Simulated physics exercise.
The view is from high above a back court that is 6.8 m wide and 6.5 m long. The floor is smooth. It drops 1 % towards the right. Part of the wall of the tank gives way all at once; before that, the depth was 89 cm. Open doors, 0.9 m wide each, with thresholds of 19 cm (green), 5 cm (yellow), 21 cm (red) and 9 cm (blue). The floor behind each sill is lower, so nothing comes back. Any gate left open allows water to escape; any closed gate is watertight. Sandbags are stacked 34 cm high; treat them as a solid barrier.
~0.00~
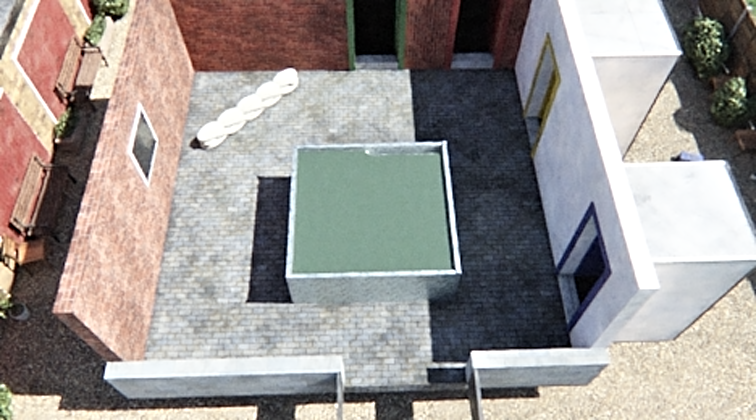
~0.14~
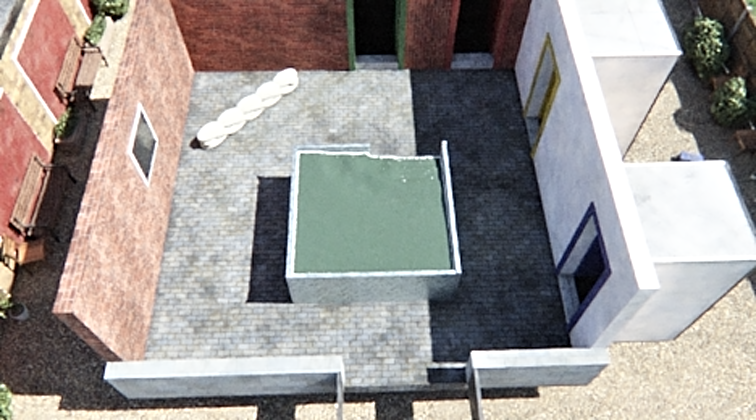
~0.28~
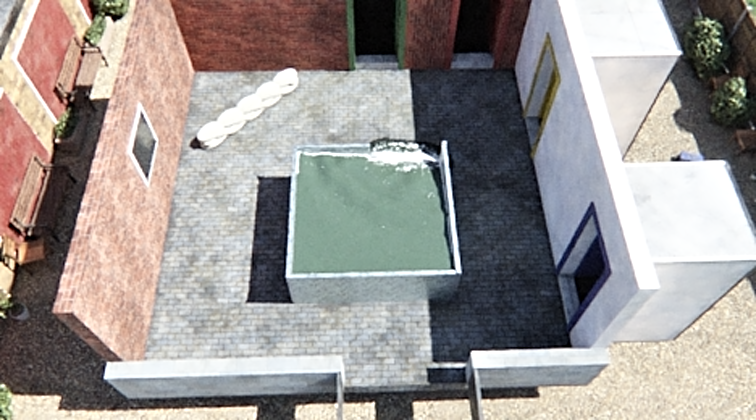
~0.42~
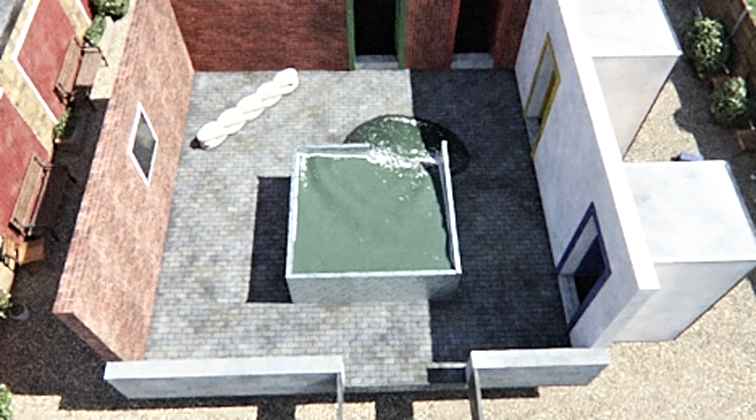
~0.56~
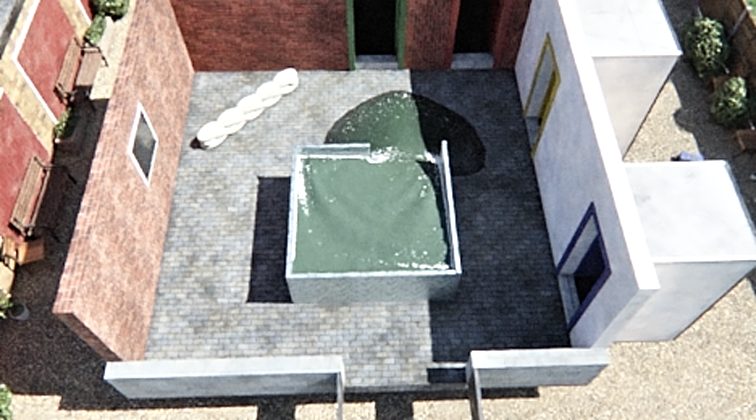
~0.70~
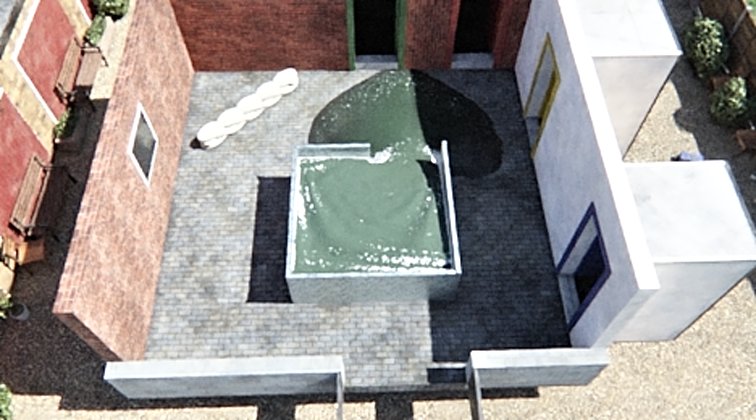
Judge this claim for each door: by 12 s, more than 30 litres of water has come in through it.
In order: Green door: Beyond the limit; yellow door: Beyond the limit; red door: Beyond the limit; blue door: Beyond the limit.
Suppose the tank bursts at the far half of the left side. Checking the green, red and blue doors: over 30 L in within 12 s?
Door by door - green: Within bounds, red: Within bounds, blue: Out of bounds.
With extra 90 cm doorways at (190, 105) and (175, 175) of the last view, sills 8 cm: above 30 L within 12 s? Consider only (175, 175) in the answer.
Short of it.
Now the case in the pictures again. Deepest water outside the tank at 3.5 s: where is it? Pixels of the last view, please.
About (509, 68).
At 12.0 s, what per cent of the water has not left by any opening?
Close to 72 in a hundred remains.
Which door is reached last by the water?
The blue door.
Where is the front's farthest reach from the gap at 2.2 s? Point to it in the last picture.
(203, 72).
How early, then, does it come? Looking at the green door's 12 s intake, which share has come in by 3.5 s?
Roughly 85 percent is in by then.
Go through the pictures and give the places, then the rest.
The first picture shows still water, 89 cm deep, in the tank at (372, 208).
In the second picture, water pours out on the tank's far side and has run 0.7 m, to a hidden place; typically 7 cm deep outside, 89 cm at the tank's back.
In the third picture, water pours out on the tank's far side and has run 1.0 m, to a hidden place; typically 13 cm deep outside, 89 cm at the tank's back.
In the fourth picture, the front is at (388, 117), 1.5 m from the gap on the tank's far side; 2.6 m2 of floor is under water; 89 cm left at the back of the tank.
In the fifth picture, water pours out on the tank's far side and has run 2.1 m, to (390, 95); typically 7 cm deep outside, 88 cm at the tank's back.
In the sixth picture, the front is at (405, 69), 2.8 m from the gap on the tank's far side; 7.3 m2 of floor is under water; 79 cm left at the back of the tank.
After 1.4 s water covers 30 % of the floor and is deepest (52 cm) near (416, 173); green door 30 cm at the sill, 62 L in, yellow door 3 cm at the sill, 0 L in, red door 32 cm at the sill, 2 L in, blue door not reached.
After 2.2 s water covers 35 % of the floor and is deepest (56 cm) near (509, 68); green door 41 cm at the sill, 181 L in, yellow door 3 cm at the sill, 20 L in, red door 41 cm at the sill, 56 L in, blue door not reached.
After 3.5 s water covers 50 % of the floor and is deepest (40 cm) near (509, 68); green door 30 cm at the sill, 305 L in, yellow door 15 cm at the sill, 86 L in, red door 31 cm at the sill, 162 L in, blue door not reached.
After 7.0 s water covers 95 % of the floor and is deepest (20 cm) near (509, 68); green door 18 cm at the sill, 365 L in, yellow door 15 cm at the sill, 239 L in, red door 19 cm at the sill, 224 L in, blue door 9 cm at the sill, 0 L in.
After 12.0 s water covers 95 % of the floor and is deepest (14 cm) near (545, 365); green door 11 cm at the sill, 365 L in, yellow door 11 cm at the sill, 395 L in, red door 12 cm at the sill, 225 L in, blue door 13 cm at the sill, 51 L in.
